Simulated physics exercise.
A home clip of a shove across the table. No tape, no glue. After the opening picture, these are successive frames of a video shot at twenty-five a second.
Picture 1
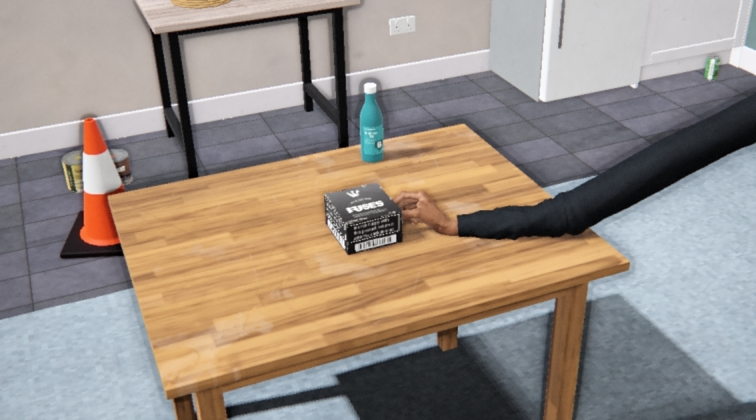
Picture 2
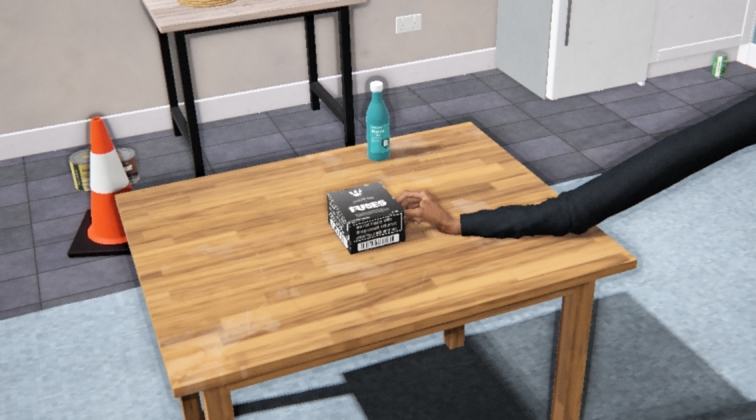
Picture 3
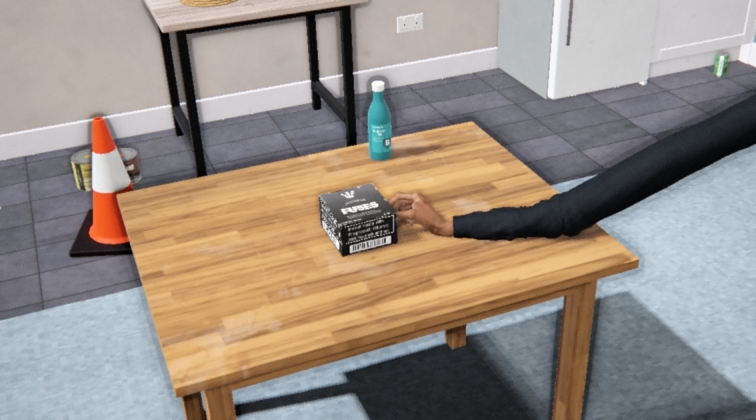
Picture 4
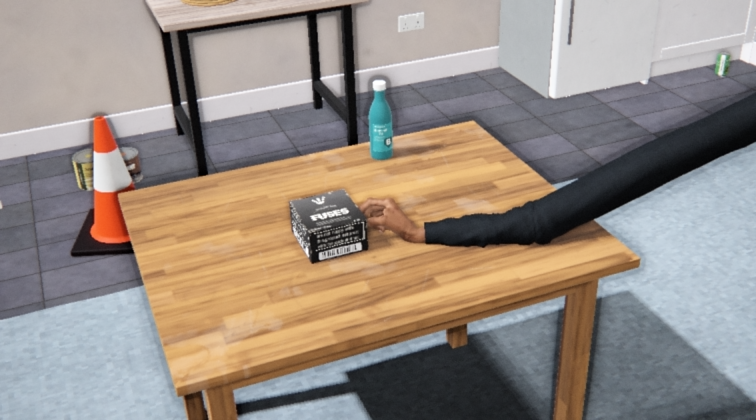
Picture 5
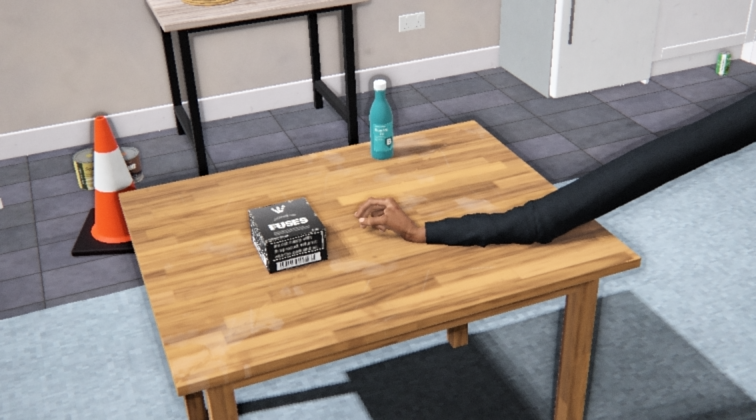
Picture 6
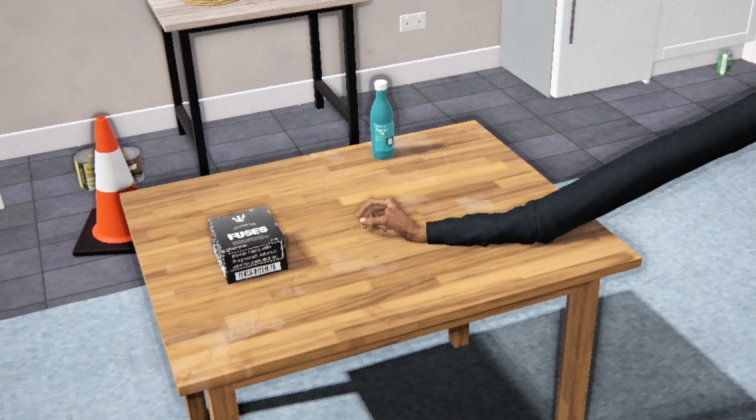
To begin with, a hand in a dark sleeve rests against a black box of fuses on a wooden table, near a teal bottle. The hand pushes the box to the left, then stays behind as the box slides on across the tabletop, leaving a widening gap between them.
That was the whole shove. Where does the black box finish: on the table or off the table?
The black box goes over the edge.
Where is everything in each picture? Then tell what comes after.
The first frame shows under the hand; black box (363, 218).
The second frame shows under the hand; black box (366, 217).
The third frame shows under the hand; black box (358, 219).
The fourth frame shows black box (328, 225).
The fifth frame shows black box (288, 235) displaced about its own width.
The sixth frame shows black box (248, 244) displaced about its own width.
Then, 0.10 s past the last view, black box displaced well along near (148, 268).
Then, 0.30 s past the last view, black box now off the table.
Then, 0.50 s past the last view, things are still on the move.
Then, 0.70 s past the last view, as before.
Finally, off the table, black box.
